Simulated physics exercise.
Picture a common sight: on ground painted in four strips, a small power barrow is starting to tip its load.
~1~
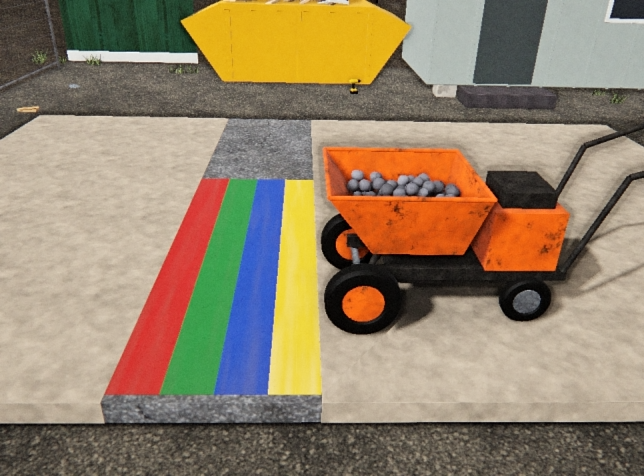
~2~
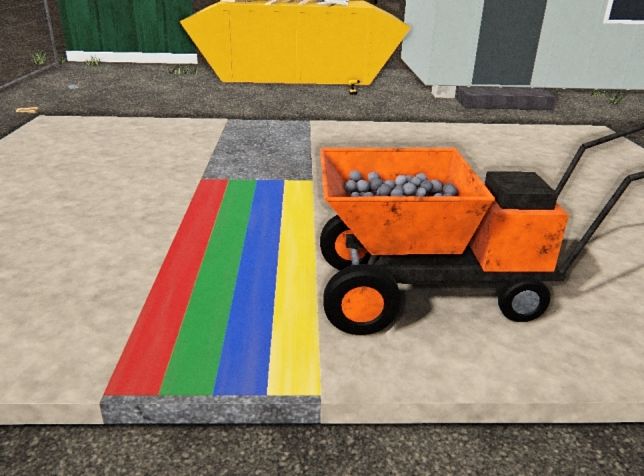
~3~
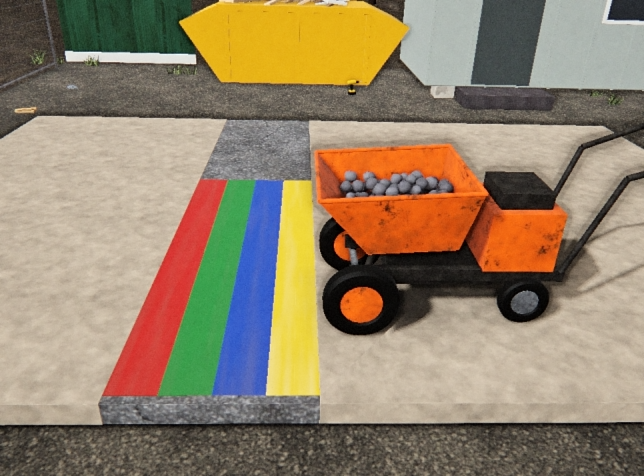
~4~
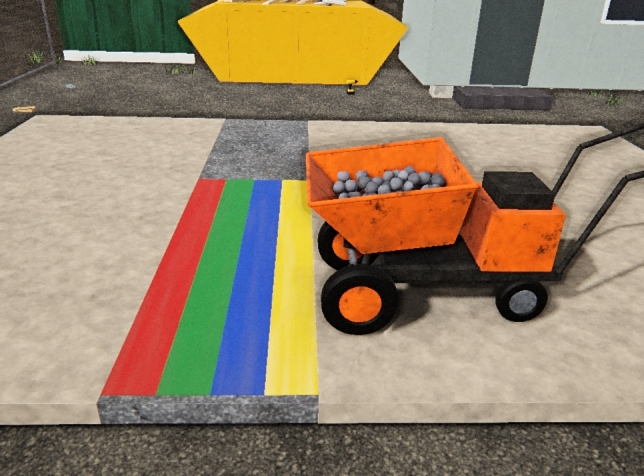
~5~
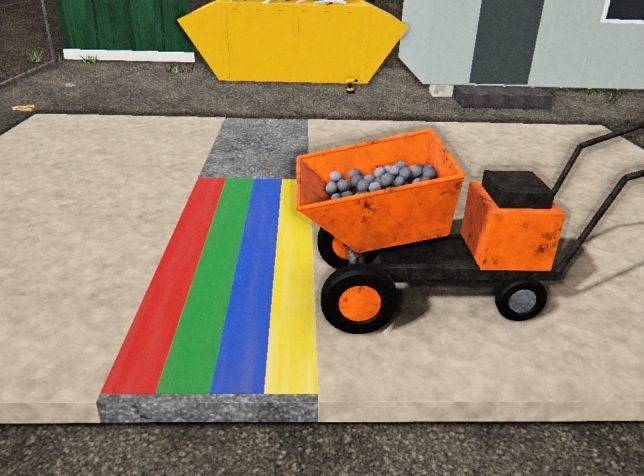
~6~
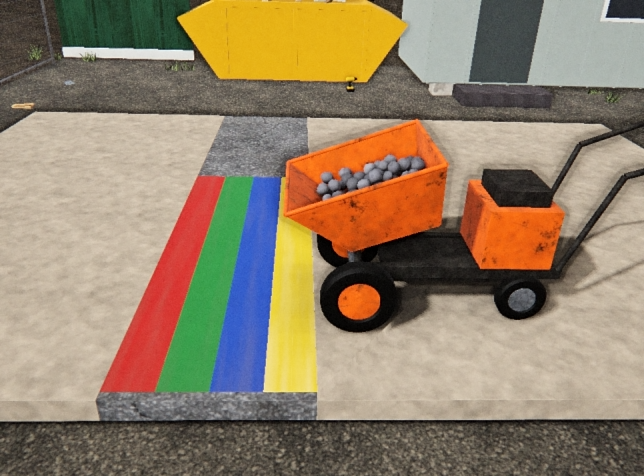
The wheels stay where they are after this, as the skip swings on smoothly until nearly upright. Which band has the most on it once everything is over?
Green.
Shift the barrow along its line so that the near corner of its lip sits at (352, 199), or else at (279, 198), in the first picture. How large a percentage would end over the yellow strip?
Try 1: 0 %. Try 2: 0 %.
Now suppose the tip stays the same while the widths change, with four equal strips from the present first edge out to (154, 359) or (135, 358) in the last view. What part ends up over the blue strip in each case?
First some 0, then 10 per cent.
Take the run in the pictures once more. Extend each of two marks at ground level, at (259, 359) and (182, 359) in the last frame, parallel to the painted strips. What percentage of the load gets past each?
In order: 100 percent, then 50 percent.
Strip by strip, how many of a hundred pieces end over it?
Yellow strip about 0 per cent, blue strip about 20 per cent, green strip about 45 per cent, red strip about 25 per cent.
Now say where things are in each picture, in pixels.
The first frame shows lip of the skip at (330, 198), level; top of the load at (412, 188), round cobbles; yellow strip at (296, 357); blue strip at (246, 357); green strip at (197, 357); red strip at (146, 357).
The second frame shows lip of the skip at (327, 200), level; top of the load at (410, 188).
The third frame shows lip of the skip at (320, 202), tipped barely; top of the load at (415, 191).
The fourth frame shows lip of the skip at (310, 205), tipped a little; top of the load at (408, 187).
The fifth frame shows lip of the skip at (298, 209), tipped a little; top of the load at (418, 186).
The sixth frame shows lip of the skip at (286, 215), tipped clearly; top of the load at (407, 179); yellow strip at (291, 354); blue strip at (242, 354); green strip at (192, 354); red strip at (142, 354).
Soon after the last picture, skip tipped steeply; all in the skip.
A little later, skip tipped right over; most in the skip; a small part over the blue strip; a small part over the green strip.
Later still, skip tipped right over; a small part in the skip; a small part over the blue strip; about half over the green strip; about a quarter over the red strip; a small part off the paint.
At rest, skip tipped right over; a small part in the skip; none over the yellow strip; about a quarter over the blue strip; about half over the green strip; about a quarter over the red strip; a small part off the paint.
